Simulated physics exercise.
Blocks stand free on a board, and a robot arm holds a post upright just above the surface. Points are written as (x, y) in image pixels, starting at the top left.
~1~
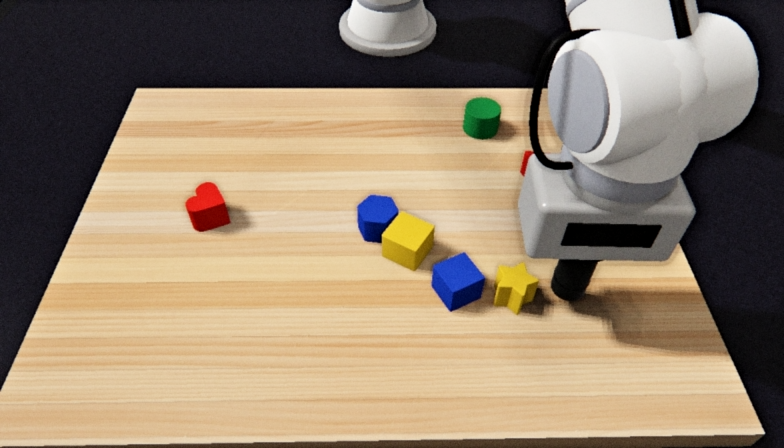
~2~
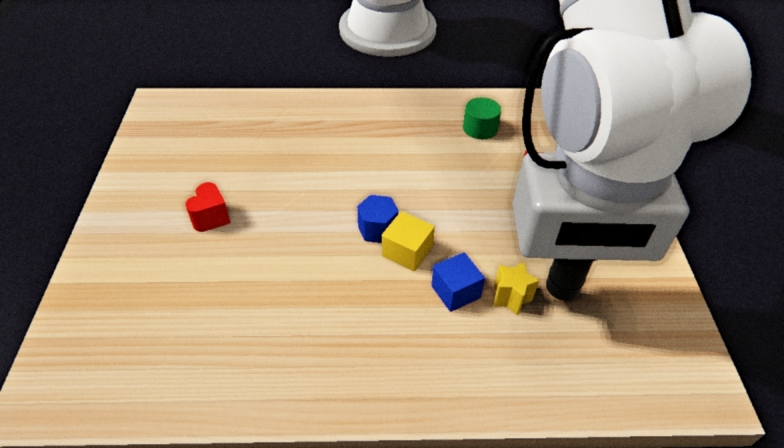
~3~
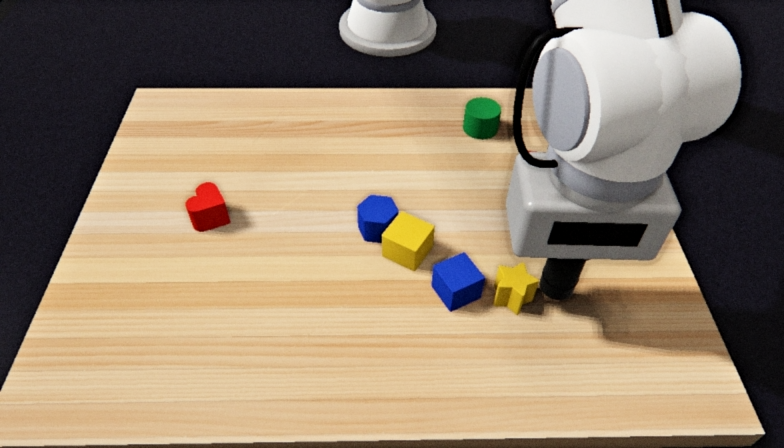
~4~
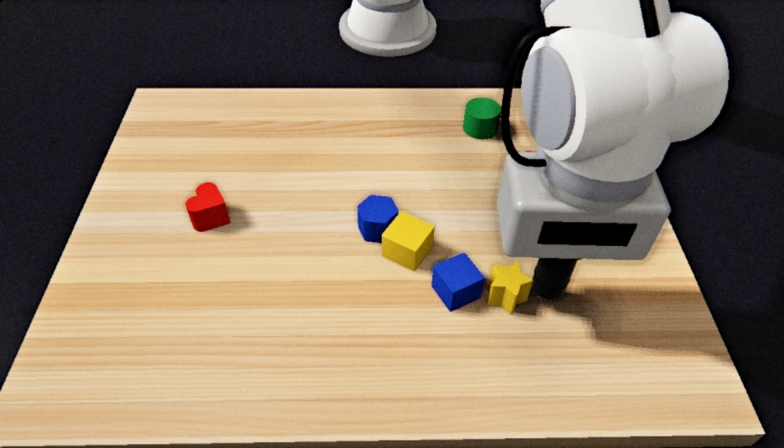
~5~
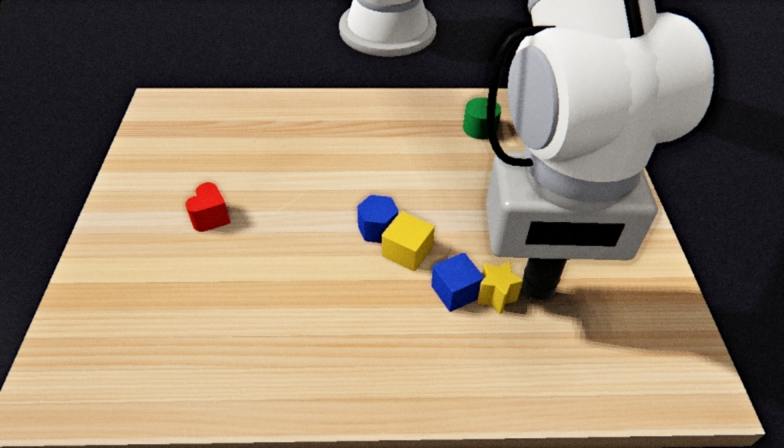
Robot arm moving a black post slowly left across a wooden board, nudging a yellow star block against a blue block.
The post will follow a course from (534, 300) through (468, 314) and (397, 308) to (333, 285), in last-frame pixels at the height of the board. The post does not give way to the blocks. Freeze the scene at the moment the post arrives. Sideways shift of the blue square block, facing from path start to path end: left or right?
So, looking from the first point of the path to the last, the blue square block moves rightwards.
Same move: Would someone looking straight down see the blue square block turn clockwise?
Going by the path, yes.
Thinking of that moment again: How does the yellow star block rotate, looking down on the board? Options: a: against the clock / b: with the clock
Answer: A.
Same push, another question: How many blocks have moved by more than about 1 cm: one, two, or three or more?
Two blocks, no more.
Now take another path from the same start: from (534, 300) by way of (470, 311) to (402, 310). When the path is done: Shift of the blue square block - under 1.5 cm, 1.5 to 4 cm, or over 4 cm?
Long: Over 4 cm.
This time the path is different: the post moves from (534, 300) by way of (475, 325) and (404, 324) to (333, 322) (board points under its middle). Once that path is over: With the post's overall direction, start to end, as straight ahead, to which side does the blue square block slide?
Measured against the direction from start to end, the blue square block shifts toward the right-hand side.
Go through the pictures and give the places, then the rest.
In the first frame, lower end of the post (567, 289), tops of blocks, yellow square block (409, 230), blue square block (459, 271), yellow star block (517, 277).
In the second frame, post (562, 288), blocks as before.
In the third frame, post (556, 288), blocks as before.
In the fourth frame, post (548, 287), yellow star block (511, 277).
In the fifth frame, post (538, 287), yellow square block (409, 230), blue square block (459, 271), yellow star block (501, 276).
What follows on the original path. One third of the way, post (469, 301); blue square block (413, 267), turned 60° clockwise; yellow star block (438, 295), turned 20° clockwise.
Two thirds of the way, post (397, 296); blue square block (386, 259), turned 120° clockwise; yellow star block (368, 301).
At the end, post (332, 273); yellow square block not moved; blue square block (381, 252), turned 140° clockwise; yellow star block (345, 301), turned 55° anticlockwise.
